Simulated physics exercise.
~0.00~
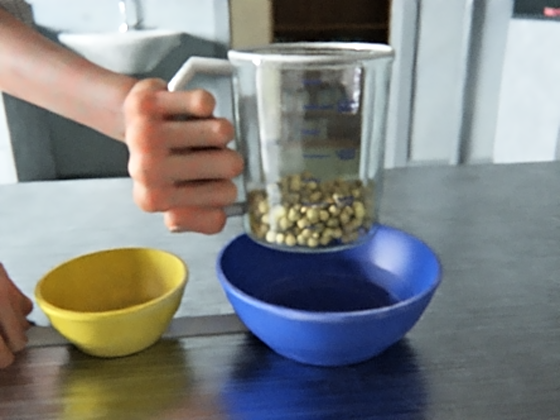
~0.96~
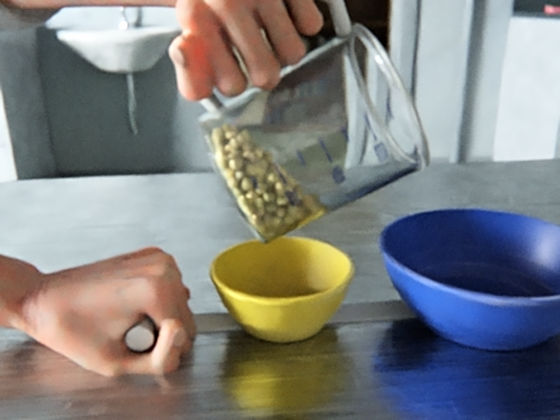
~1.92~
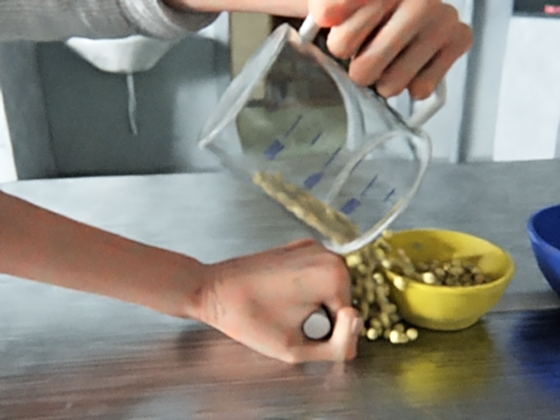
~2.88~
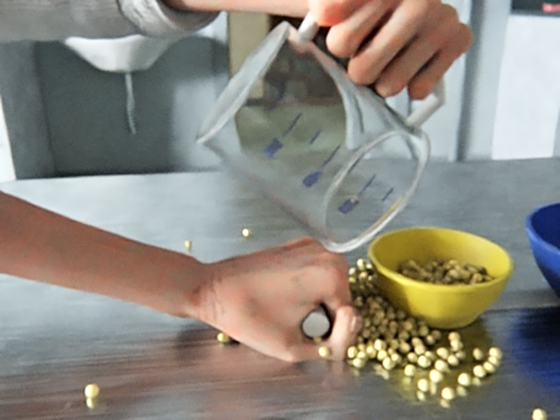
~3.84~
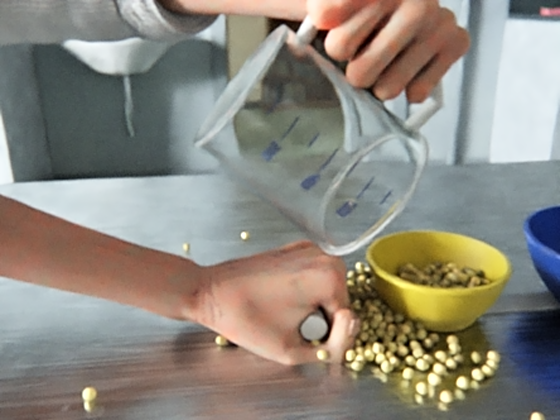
Soya beans pour from a tilted jug, half filling the yellow bowl, half scattering across the table.
